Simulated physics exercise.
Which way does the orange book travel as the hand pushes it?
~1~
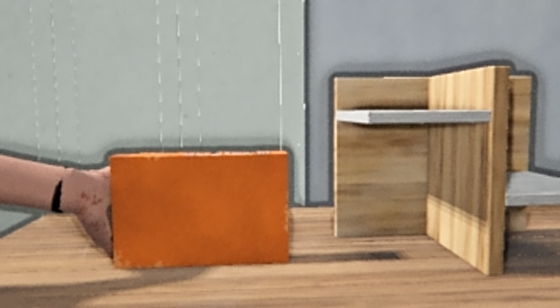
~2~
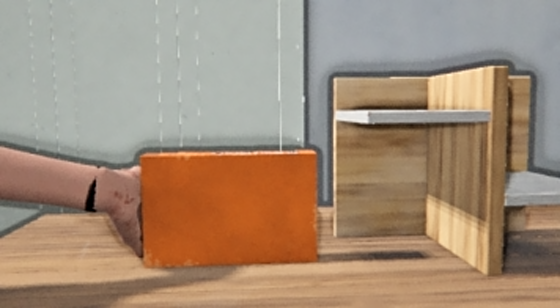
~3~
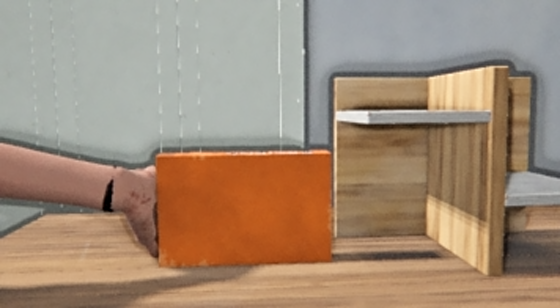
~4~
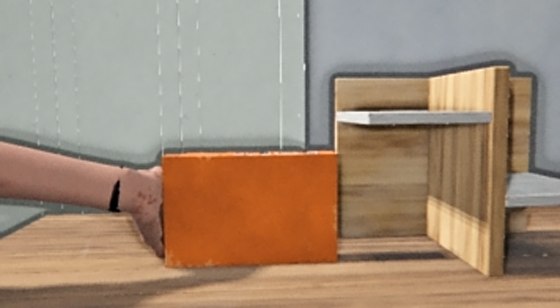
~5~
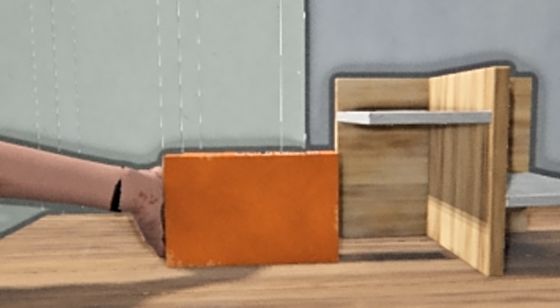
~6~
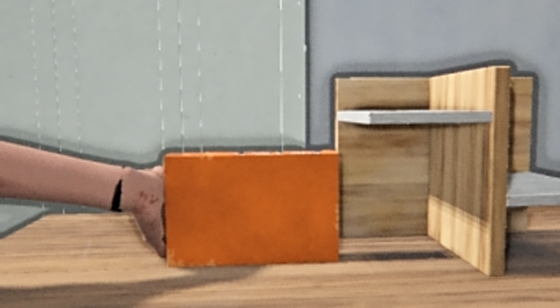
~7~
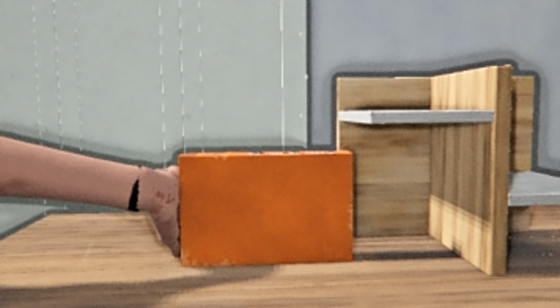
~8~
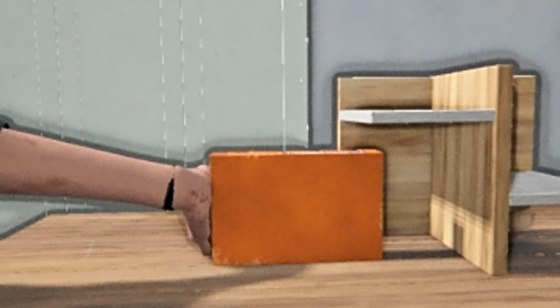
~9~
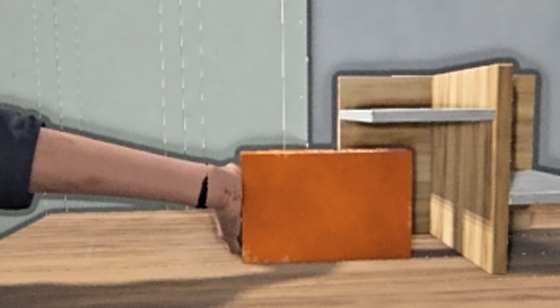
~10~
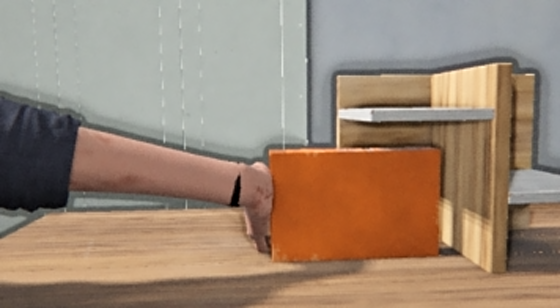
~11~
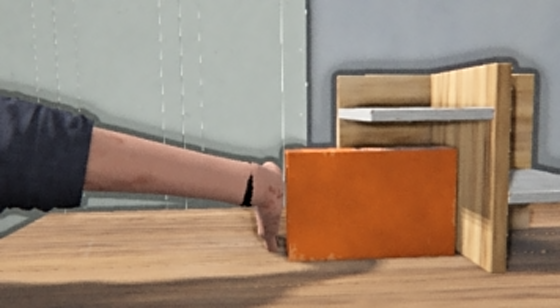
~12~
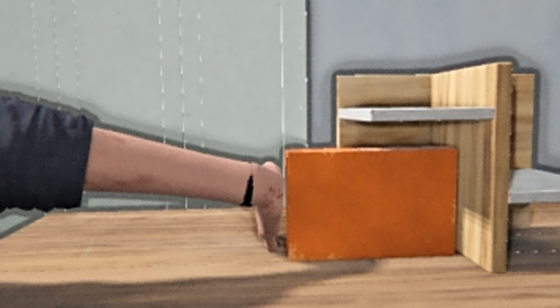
The orange book moves to the right, toward the shelf.
